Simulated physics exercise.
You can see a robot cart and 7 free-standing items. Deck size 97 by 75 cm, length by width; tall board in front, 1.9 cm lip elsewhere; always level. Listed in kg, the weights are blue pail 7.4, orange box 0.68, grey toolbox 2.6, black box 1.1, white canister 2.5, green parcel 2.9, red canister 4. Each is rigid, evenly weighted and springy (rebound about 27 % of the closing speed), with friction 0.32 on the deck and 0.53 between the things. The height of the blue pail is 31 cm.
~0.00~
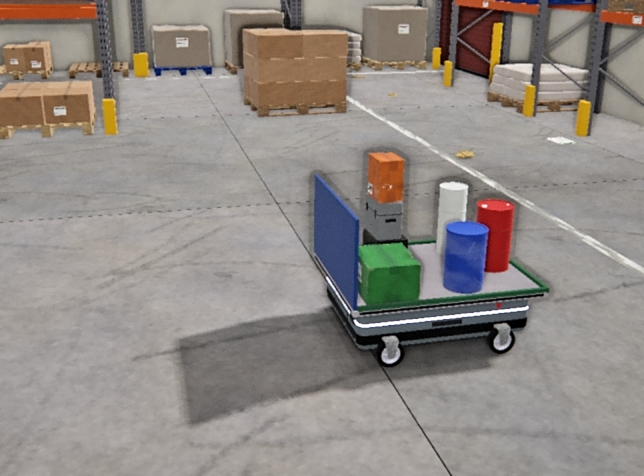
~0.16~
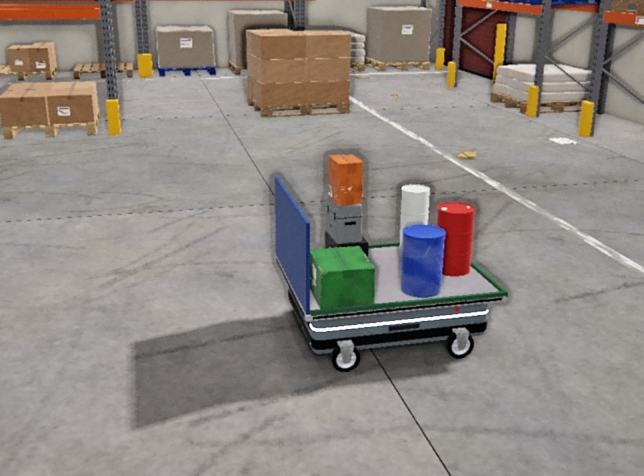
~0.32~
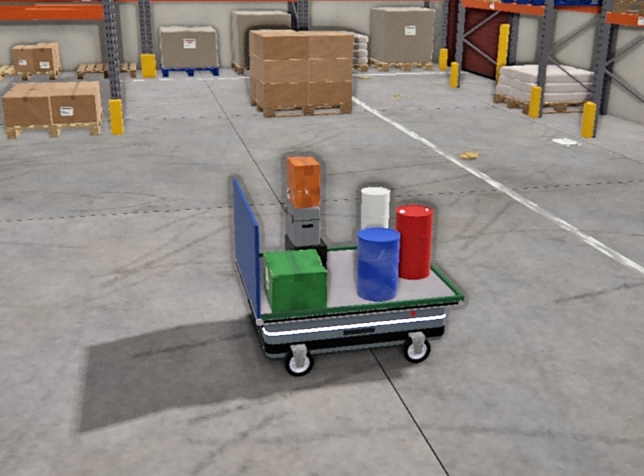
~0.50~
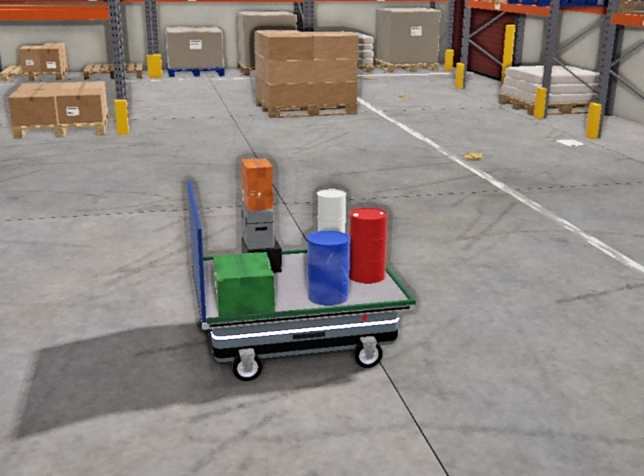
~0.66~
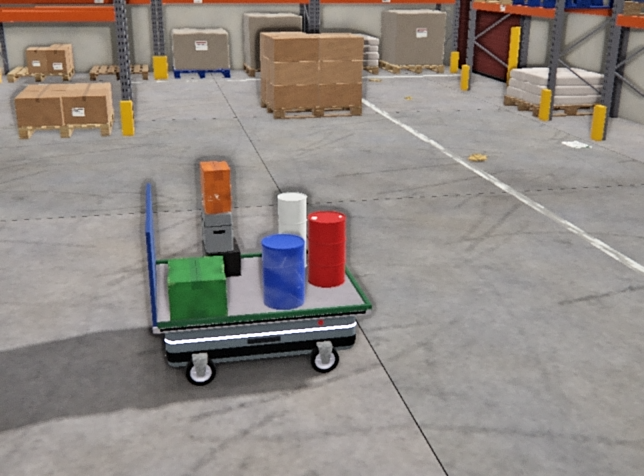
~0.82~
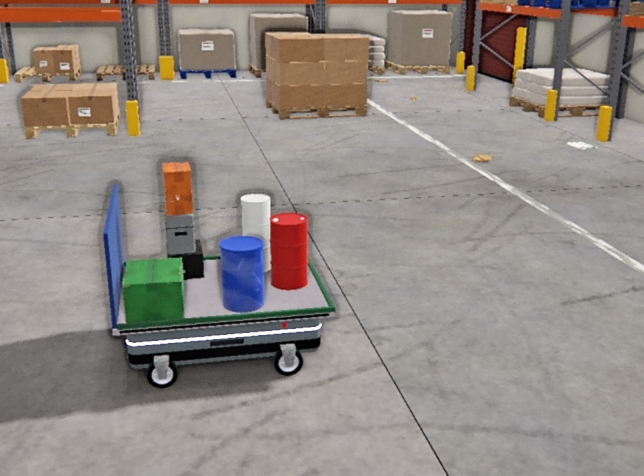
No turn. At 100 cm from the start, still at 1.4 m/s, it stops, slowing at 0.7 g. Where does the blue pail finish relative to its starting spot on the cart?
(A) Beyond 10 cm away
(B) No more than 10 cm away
Beyond 10 cm away (A).
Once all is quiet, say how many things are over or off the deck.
In total, 0.
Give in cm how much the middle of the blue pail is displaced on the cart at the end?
Displacement: Approx. 16 cm.
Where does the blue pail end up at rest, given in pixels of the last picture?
Around (204, 277).
By 0.92 s, 114 cm covered, stopped; blue pail 8 cm from its spot near (223, 275); orange box 8 cm from its spot; white canister 8 cm from its spot.
By 1.02 s, 114 cm covered, stopped; blue pail 14 cm from its spot near (210, 276); orange box 14 cm from its spot; white canister 14 cm from its spot.
By 1.12 s, 114 cm covered, stopped; blue pail 17 cm from its spot near (205, 277); orange box 17 cm from its spot; grey toolbox 17 cm from its spot.
When it is over (1.7 s), not toppled but over 10 cm from the start, blue pail, orange box, grey toolbox, black box, white canister and red canister; green parcel within 10 cm of the start. End places, in pixels of the last picture, blue pail near (204, 277).
